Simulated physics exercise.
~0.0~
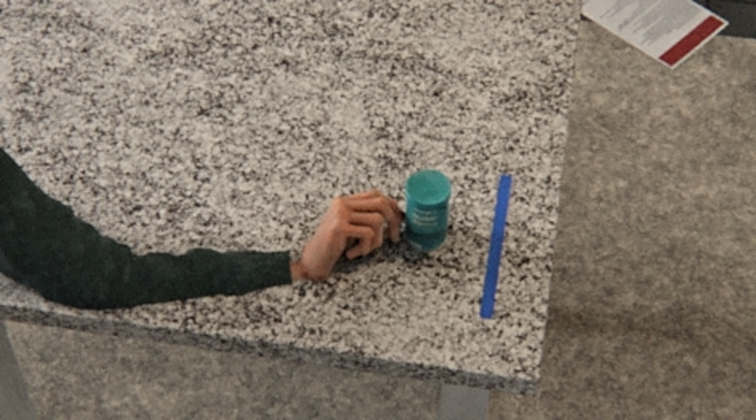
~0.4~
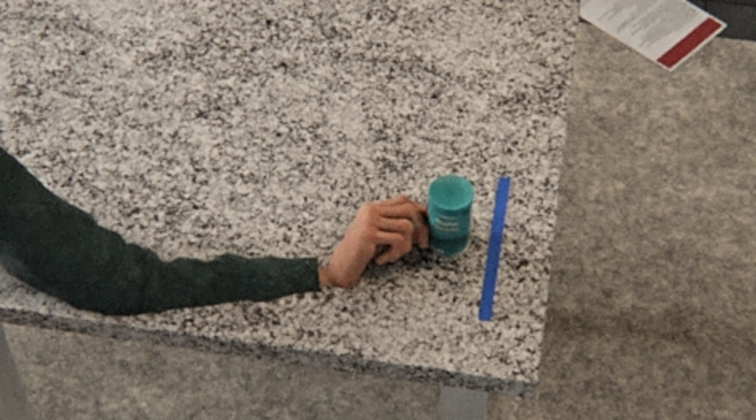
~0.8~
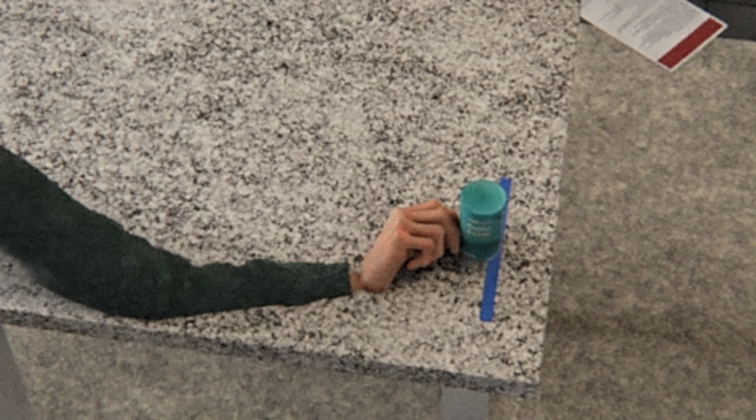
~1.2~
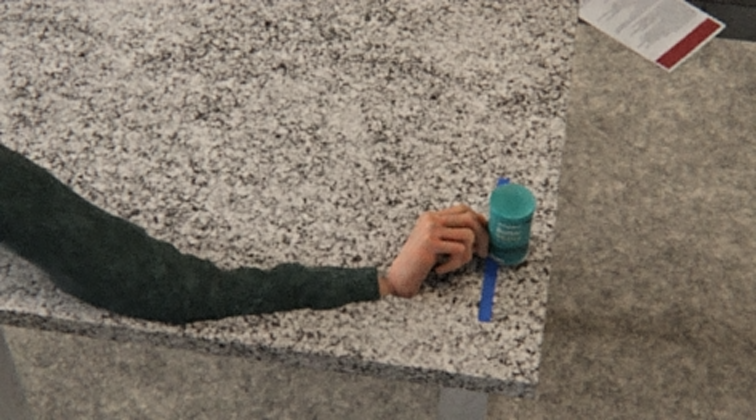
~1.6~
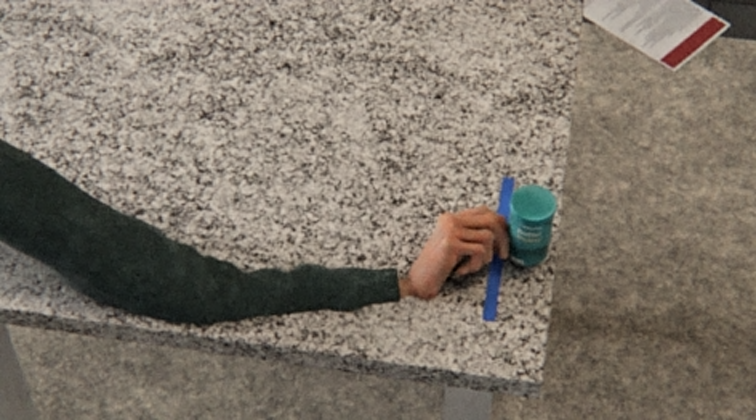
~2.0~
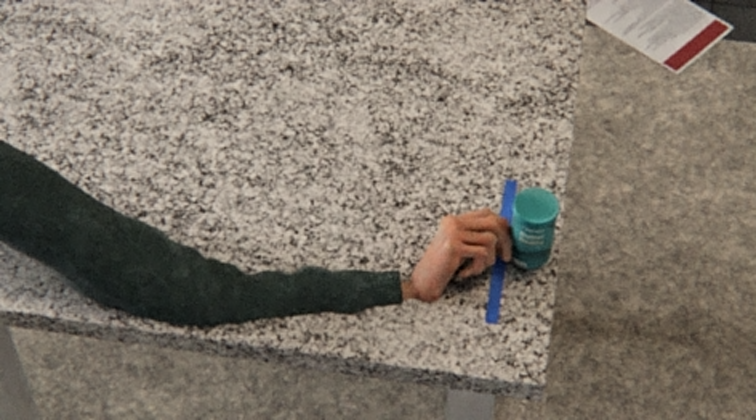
The clip opens on a speckled table seen from above, with a hand in a dark green sleeve against the left side of a turquoise tin. A strip of blue tape lies to the right, close to the table's end. The hand slowly pushes the upright tin rightward until it reaches the tape. It keeps pushing, and the tin slides over the strip, covering part of it. The tin clears the tape and then stops just beyond it, near the edge. At the end it still stands upright on the tabletop, the fingers beside it.
